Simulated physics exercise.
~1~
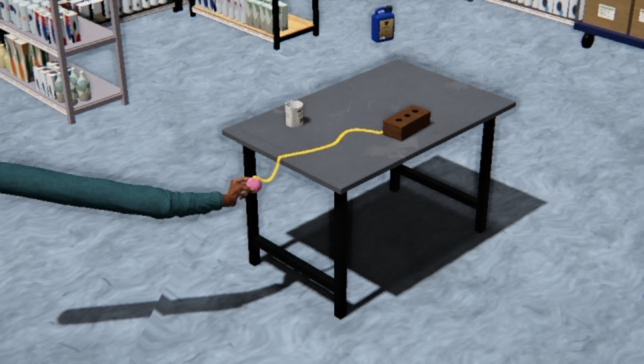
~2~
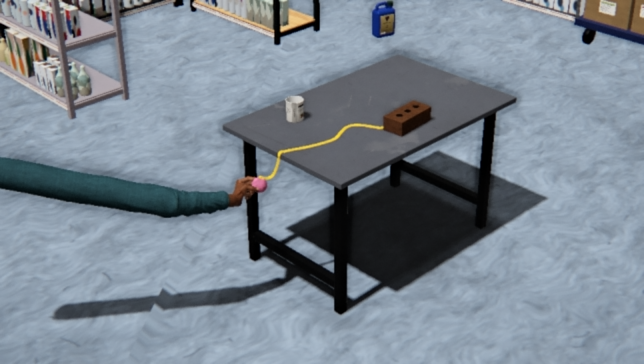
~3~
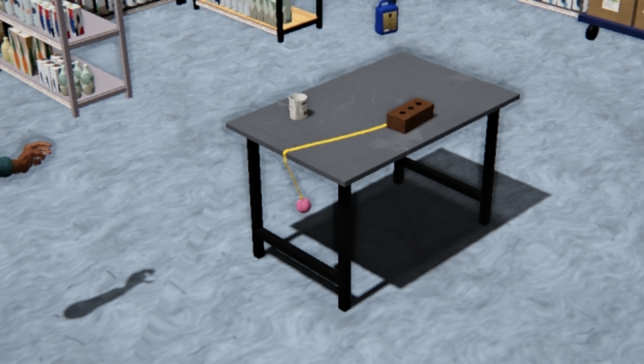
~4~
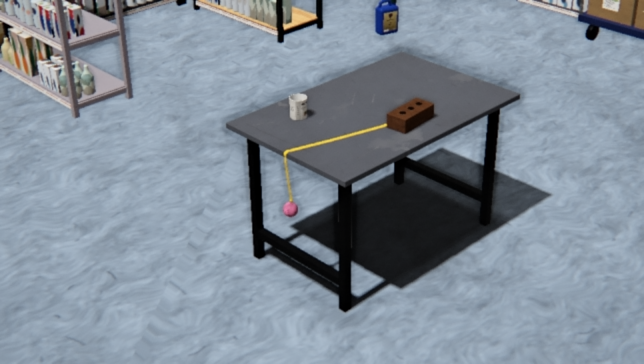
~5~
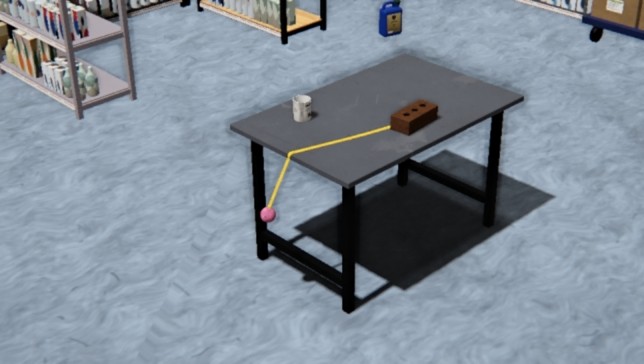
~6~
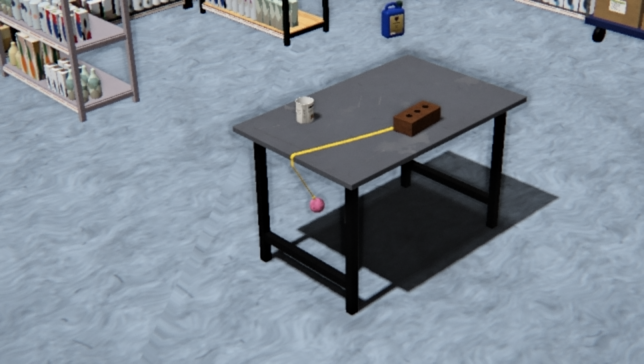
In a room with a pale blue floor and stocked shelves, a dark grey table holds a brick and a white cup. An arm in a teal sleeve reaches in from the left, holding a pink ball just off the table's edge, with a yellow ribbon running from it toward the brick. The hand lets go and draws back out of view, and the ball drops until the ribbon pulls straight over the edge. The ball swings left, then back to the right. It is still dangling in the air at the end, while the brick and cup stay put.
